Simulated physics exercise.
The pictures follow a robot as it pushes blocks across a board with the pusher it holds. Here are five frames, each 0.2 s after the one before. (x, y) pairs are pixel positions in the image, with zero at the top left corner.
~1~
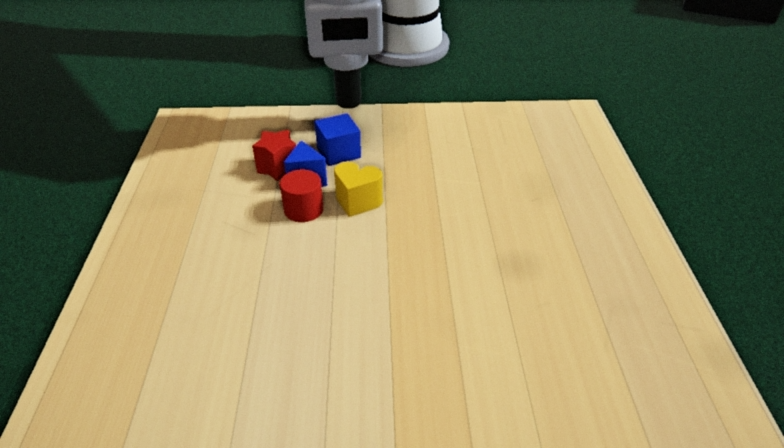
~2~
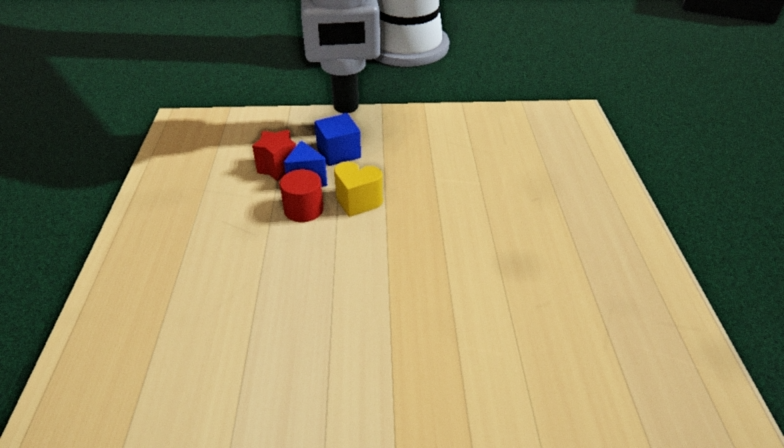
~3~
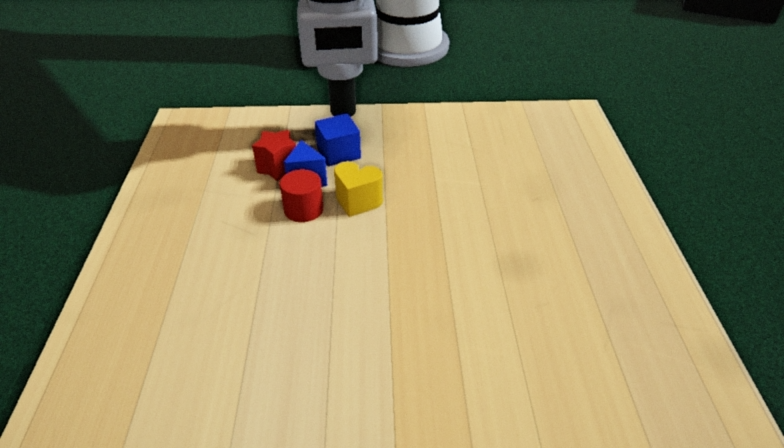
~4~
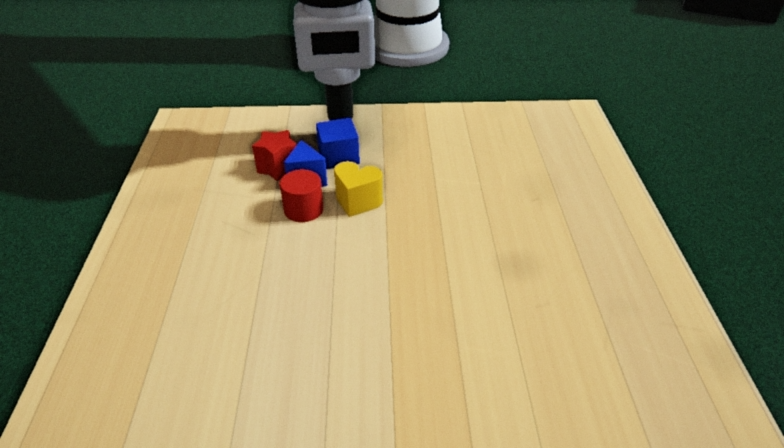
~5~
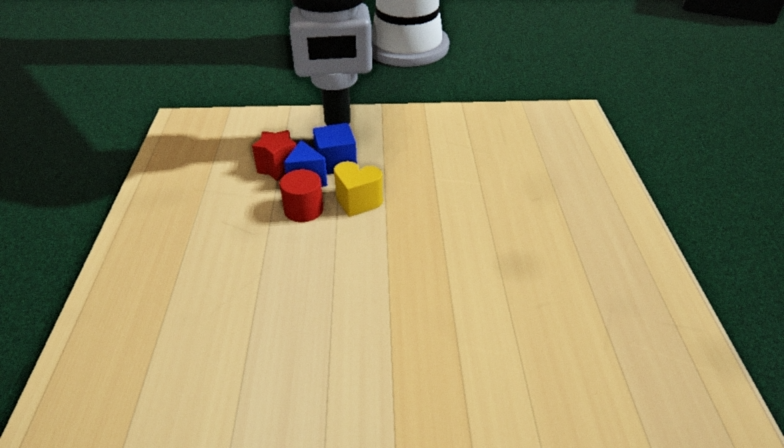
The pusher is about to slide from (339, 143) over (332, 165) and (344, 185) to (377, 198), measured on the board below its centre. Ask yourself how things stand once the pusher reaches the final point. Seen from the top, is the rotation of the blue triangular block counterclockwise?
Short answer: No.
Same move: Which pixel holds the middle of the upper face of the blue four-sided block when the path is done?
The spot you're after is about (341, 184) in the image.
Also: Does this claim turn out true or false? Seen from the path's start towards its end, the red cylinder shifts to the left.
The statement is incorrect.
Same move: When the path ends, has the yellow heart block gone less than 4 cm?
My answer is no.
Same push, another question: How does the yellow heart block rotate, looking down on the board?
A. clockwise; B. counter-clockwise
The correct letter is B.
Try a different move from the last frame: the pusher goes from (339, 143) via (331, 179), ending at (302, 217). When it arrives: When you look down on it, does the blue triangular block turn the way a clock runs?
Yes, I think so.
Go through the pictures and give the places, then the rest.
Pusher tip at (349, 103); block tops, red cylinder at (300, 181); blue triangular block at (303, 153); blue four-sided block at (337, 125); yellow heart block at (356, 173), in the first frame.
Pusher at (346, 108); blocks unchanged, in the second frame.
Pusher at (343, 113); blocks unchanged, in the third frame.
Pusher at (341, 118); blue four-sided block at (337, 129), in the fourth frame.
Pusher at (338, 123); red cylinder at (300, 181); blue triangular block at (303, 153); blue four-sided block at (334, 135); yellow heart block at (356, 173), in the fifth frame.
On the path given first. One third of the way, pusher at (330, 145); blue triangular block at (296, 159), turned 25° clockwise; blue four-sided block at (329, 157); yellow heart block at (358, 178), turned 10° anticlockwise.
Two thirds of the way, pusher at (342, 164); red cylinder at (290, 193); blue triangular block at (294, 160), turned 30° clockwise; blue four-sided block at (335, 179), turned 20° clockwise; yellow heart block at (362, 197), turned 70° anticlockwise.
At the end, pusher at (376, 177); red cylinder at (290, 193); blue triangular block at (294, 160), turned 30° clockwise; blue four-sided block at (341, 184), turned 45° clockwise; yellow heart block at (364, 205), turned 70° anticlockwise.
